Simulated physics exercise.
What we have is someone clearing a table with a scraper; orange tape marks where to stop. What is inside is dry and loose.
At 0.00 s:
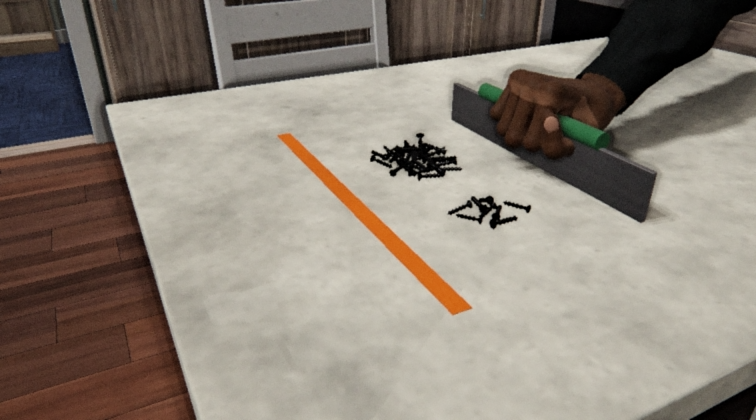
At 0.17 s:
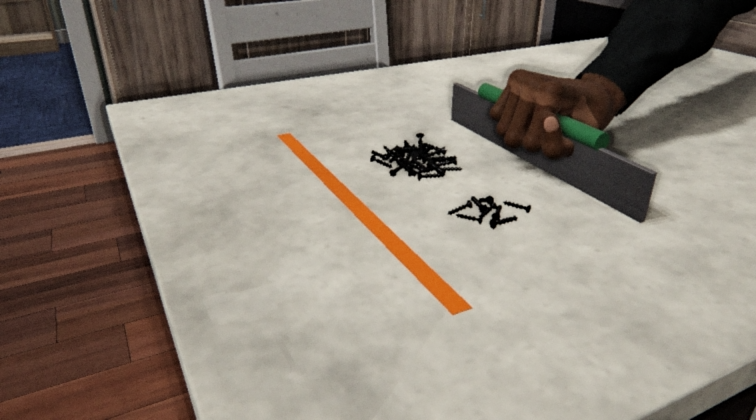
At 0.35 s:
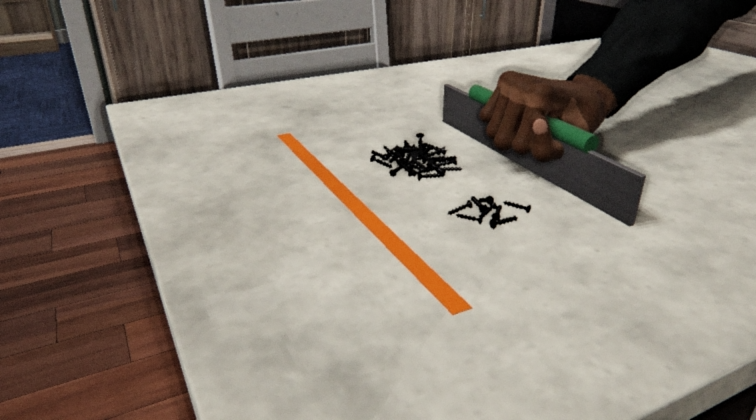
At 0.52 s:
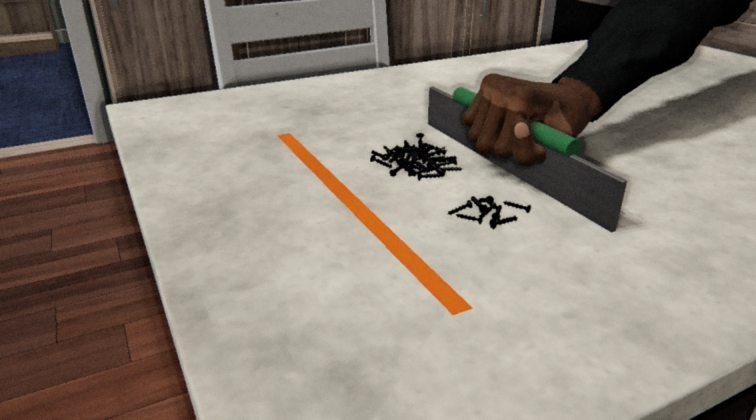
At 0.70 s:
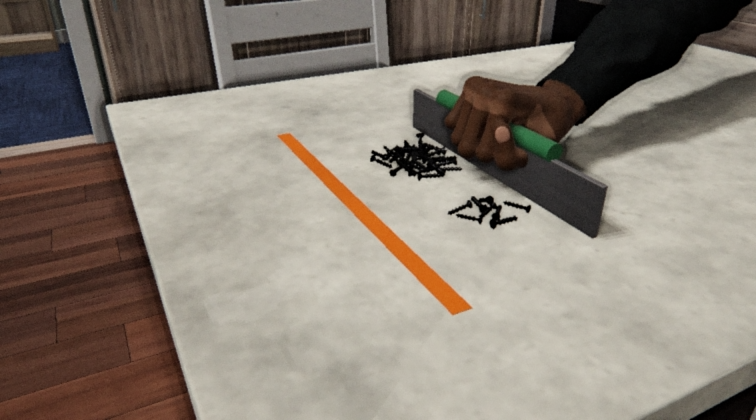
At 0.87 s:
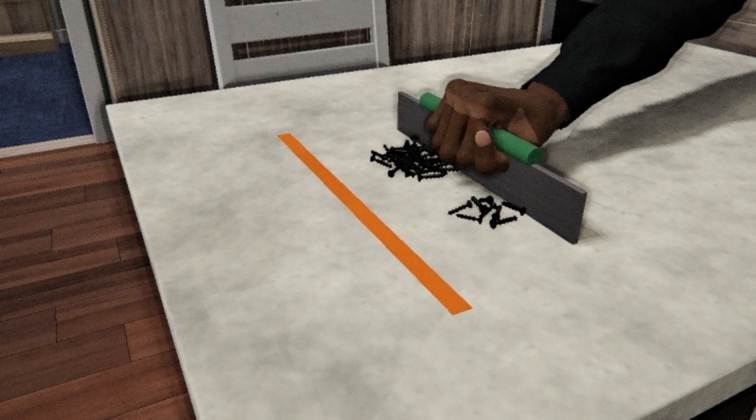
On a pale tabletop with an orange strip of tape, a hand held a green-handled scraper still, then slid it left toward two small piles of black screws, just starting to push the farther one.
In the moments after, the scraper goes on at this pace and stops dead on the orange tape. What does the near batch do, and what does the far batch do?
In the end the near batch holds its place up top, but the Far batch holds its place up top.
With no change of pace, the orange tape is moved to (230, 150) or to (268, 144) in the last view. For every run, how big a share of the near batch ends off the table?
0 and 0 in a hundred.
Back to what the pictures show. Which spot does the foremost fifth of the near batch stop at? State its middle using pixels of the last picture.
It stops around (356, 245) in the final picture.
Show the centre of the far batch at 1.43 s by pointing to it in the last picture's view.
I'd mark it somewhere close to (363, 168).
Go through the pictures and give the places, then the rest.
Scraper at (631, 187), at rest; orange tape at (289, 140), well back from the edge; edge at (149, 252); near batch at (487, 212), a few black screws; far batch at (408, 156), some black screws, in the first frame.
Scraper at (631, 187), at rest; far batch at (408, 156), in the second frame.
Scraper at (620, 190); near batch at (487, 212), in the third frame.
Scraper at (602, 196); far batch at (408, 156), in the fourth frame.
Scraper at (583, 201); near batch at (487, 212), in the fifth frame.
Scraper at (563, 207); orange tape at (289, 140); edge at (149, 252); near batch at (487, 212); far batch at (408, 158), about a quarter pushed along, in the sixth frame.
After 1.43 s, scraper still moving, near (409, 144); near batch all on the table, its front near (431, 230); far batch all on the table, its front near (341, 183).
After 2.02 s, scraper stopped at the orange tape; near batch all on the table, its front near (354, 246); far batch all on the table, its front near (274, 197).
At rest (2.5 s), scraper stopped at the orange tape; near batch all on the table, its front near (354, 246); far batch all on the table, its front near (274, 197).
